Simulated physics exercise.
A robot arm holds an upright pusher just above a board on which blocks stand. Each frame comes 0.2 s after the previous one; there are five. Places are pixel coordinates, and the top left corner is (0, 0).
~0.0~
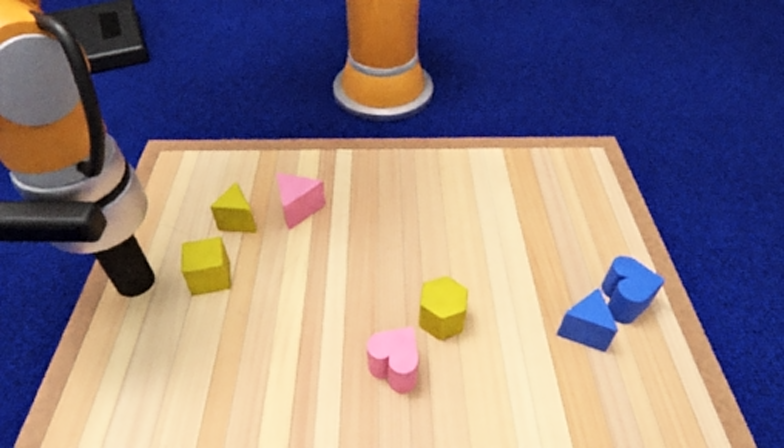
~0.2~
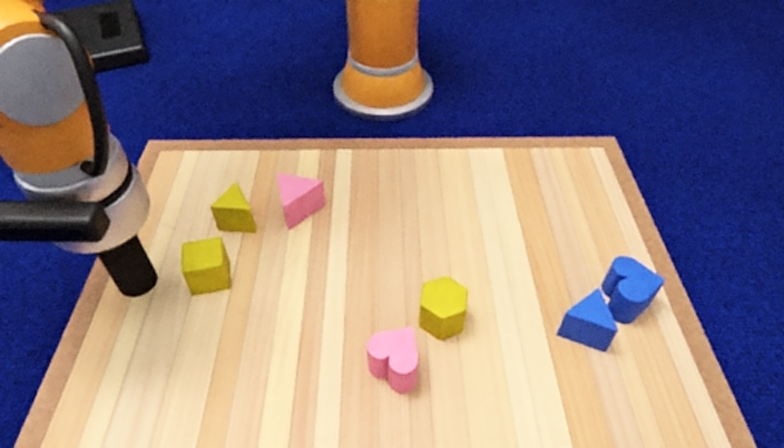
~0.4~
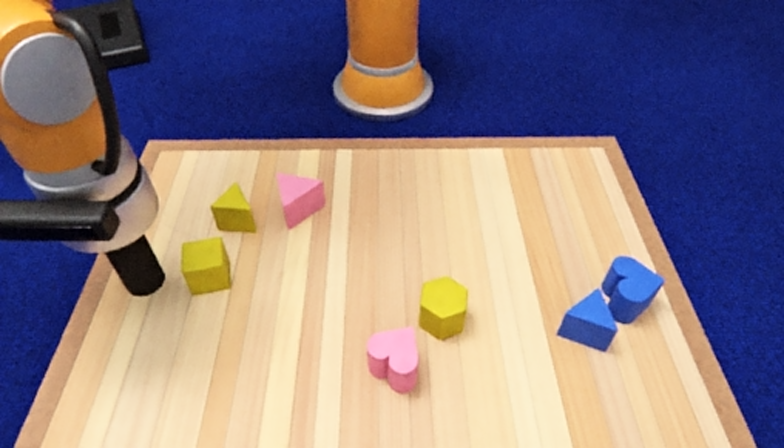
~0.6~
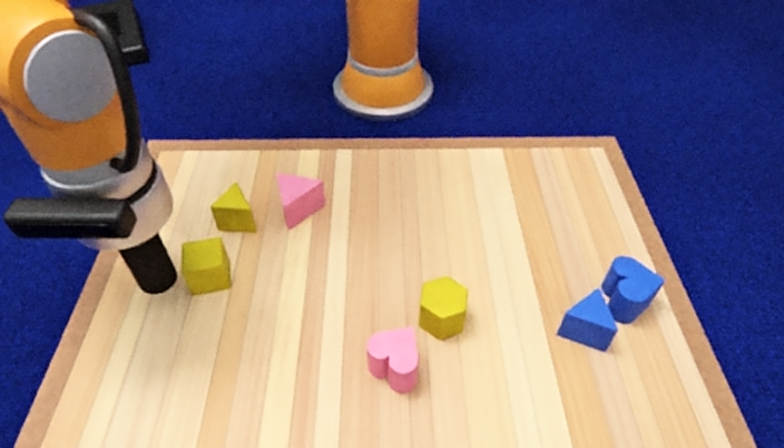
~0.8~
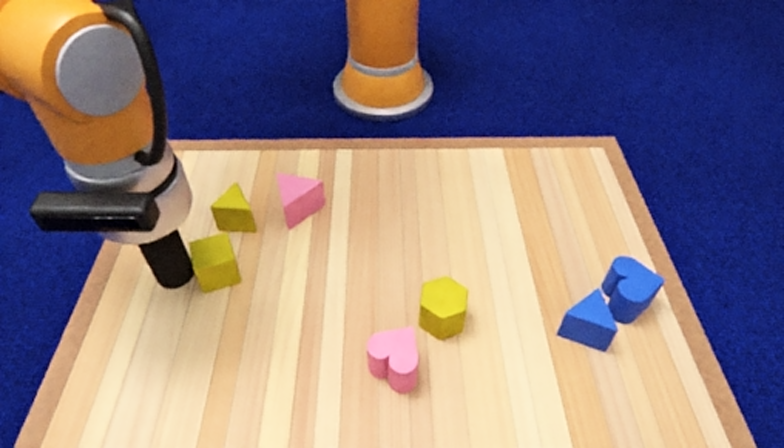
Robot arm with a black pusher moving right across a wooden board and nudging a yellow cube slightly to the right.
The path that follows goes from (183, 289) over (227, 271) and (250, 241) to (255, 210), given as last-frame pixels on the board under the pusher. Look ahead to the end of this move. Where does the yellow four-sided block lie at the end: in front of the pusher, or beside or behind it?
The block lies off to the side or behind.
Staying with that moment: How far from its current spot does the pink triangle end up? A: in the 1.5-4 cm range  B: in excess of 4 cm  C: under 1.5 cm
(C)
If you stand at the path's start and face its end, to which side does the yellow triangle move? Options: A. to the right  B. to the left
I choose B.
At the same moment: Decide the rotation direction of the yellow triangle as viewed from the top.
It turns counter-clockwise.
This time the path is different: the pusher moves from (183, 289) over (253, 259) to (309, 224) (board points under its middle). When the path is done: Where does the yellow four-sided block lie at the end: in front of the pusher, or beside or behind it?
Still being pushed.
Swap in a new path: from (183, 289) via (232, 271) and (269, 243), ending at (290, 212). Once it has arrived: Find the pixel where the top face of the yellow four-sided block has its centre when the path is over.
It comes to (316, 199).
The first path, step by step. One third of the way, pusher at (223, 255); yellow four-sided block at (254, 229), turned 15° anticlockwise.
Two thirds of the way, pusher at (245, 225); yellow four-sided block at (280, 212); yellow triangle at (232, 196), turned 10° anticlockwise; pink triangle at (301, 183), turned 25° anticlockwise.
At the end, pusher at (251, 195); yellow four-sided block at (281, 211), turned 15° clockwise; yellow triangle at (227, 175), turned 70° anticlockwise; pink triangle at (302, 182), turned 30° anticlockwise.
